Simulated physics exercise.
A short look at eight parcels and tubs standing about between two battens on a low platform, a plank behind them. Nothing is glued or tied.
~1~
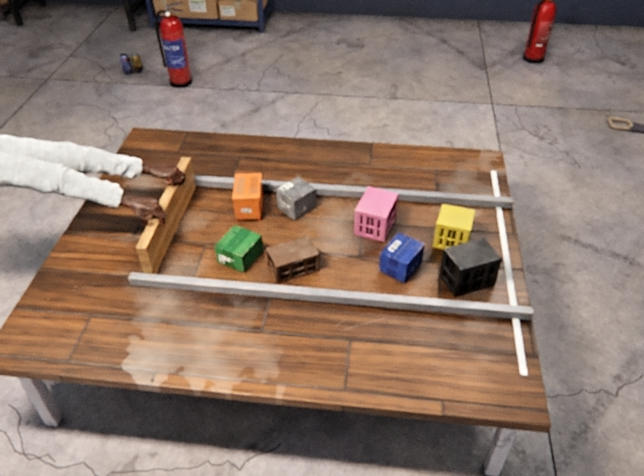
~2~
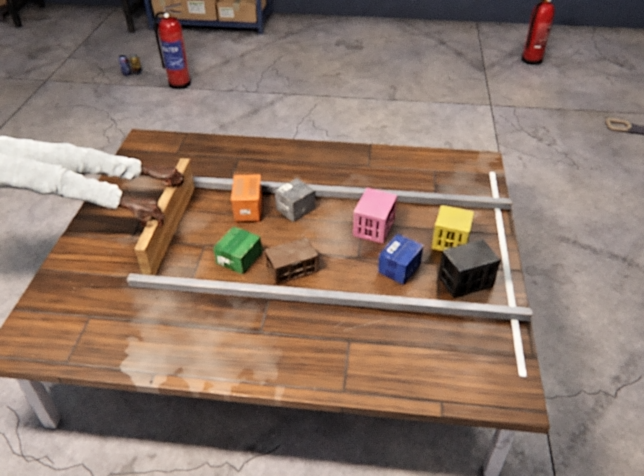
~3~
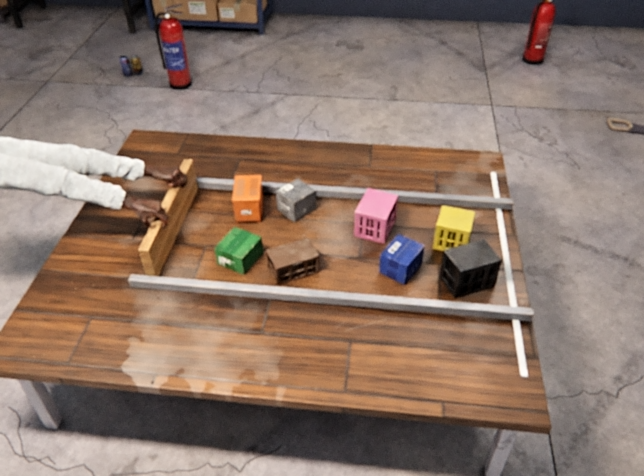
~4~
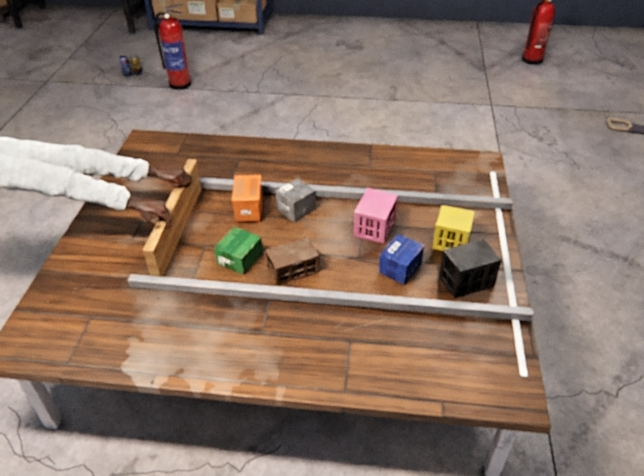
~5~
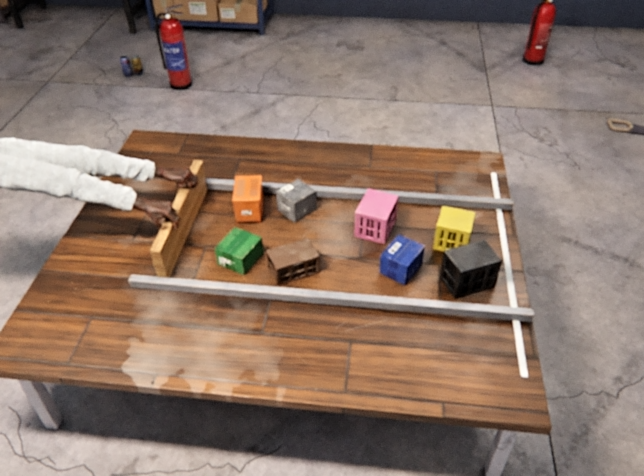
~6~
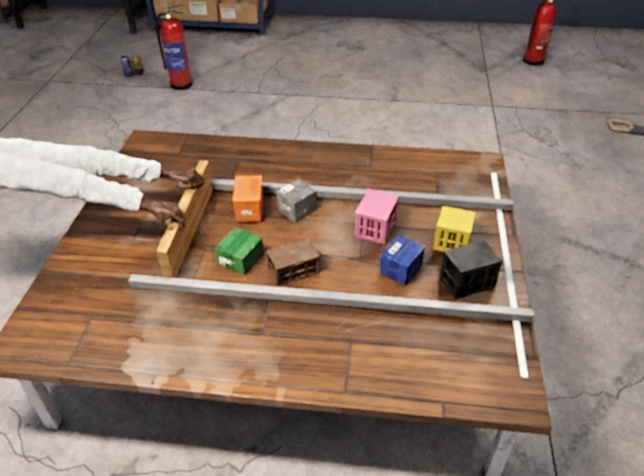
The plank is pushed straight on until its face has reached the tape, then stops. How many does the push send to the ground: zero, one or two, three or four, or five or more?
In the end the number that fall off is five or more.
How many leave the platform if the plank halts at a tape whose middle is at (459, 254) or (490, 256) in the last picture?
Try by try, 2 and 6.
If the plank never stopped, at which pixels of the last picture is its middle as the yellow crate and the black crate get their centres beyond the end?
About (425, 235), and (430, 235) for the other.
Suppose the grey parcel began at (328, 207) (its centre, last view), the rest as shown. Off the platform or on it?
Then it is lost.
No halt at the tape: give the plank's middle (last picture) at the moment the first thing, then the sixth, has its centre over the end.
Near (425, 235) and (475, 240).
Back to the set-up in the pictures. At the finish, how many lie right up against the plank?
1 of them.
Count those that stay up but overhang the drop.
That would be 1.
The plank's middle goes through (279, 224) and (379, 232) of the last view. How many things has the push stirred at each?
The counts are 4 and 8.
Soon after, none off yet; black crate at rest near (470, 269); yellow crate at rest near (454, 231); blue parcel at rest near (402, 260).
Then, none off yet; black crate moved a little near (490, 267); yellow crate moved a little near (462, 232); blue parcel moved about its own width near (441, 261).
Further on, none off yet; black crate tipped well over near (550, 278); yellow crate tipped well over near (544, 255); blue parcel moved well along near (499, 262).
At rest, the number that fall off is five or more; fallen, green parcel, grey parcel, brown crate, pink crate, blue parcel, yellow crate and black crate.
